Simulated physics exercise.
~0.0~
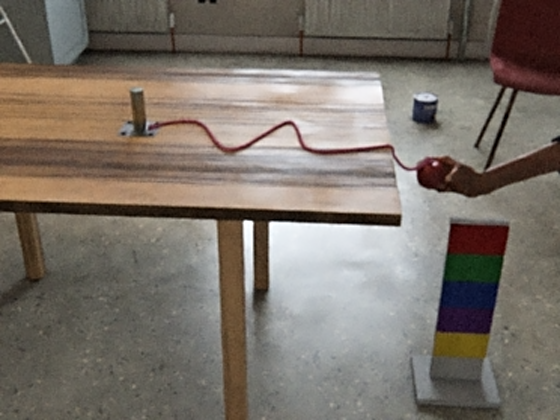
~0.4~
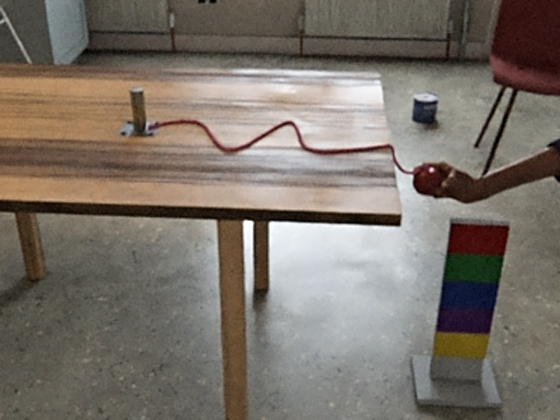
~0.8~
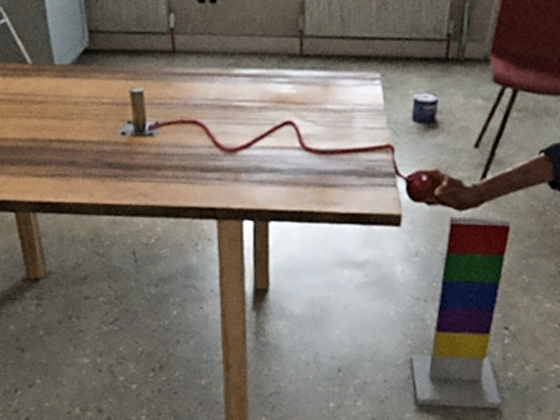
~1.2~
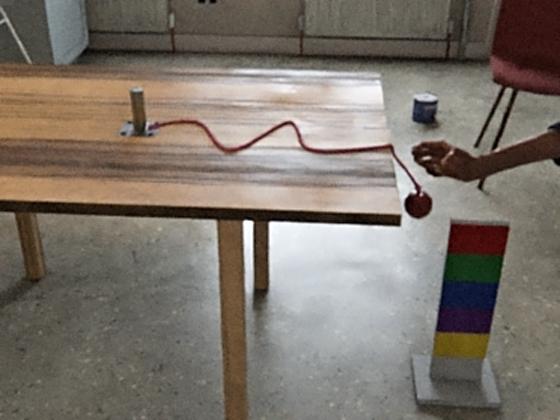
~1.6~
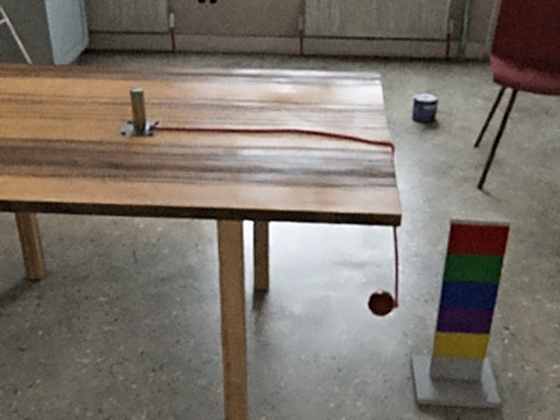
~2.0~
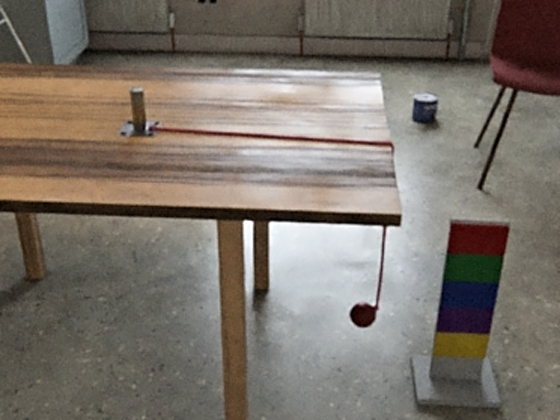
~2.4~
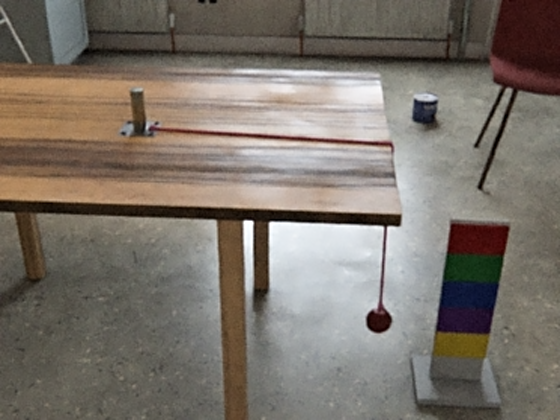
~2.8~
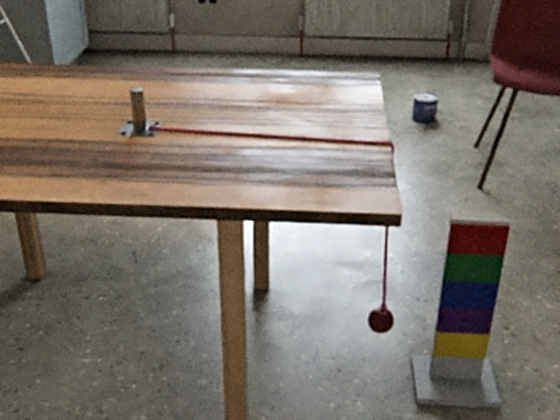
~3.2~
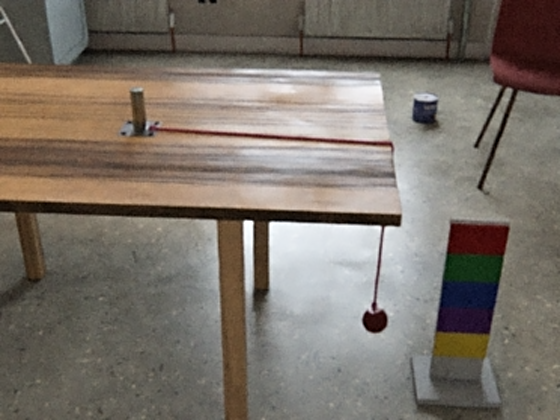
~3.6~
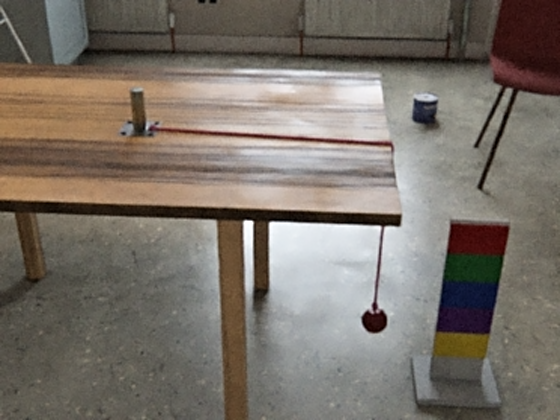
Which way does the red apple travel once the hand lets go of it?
The red apple moves down, dropping below the edge of the table on its cord.
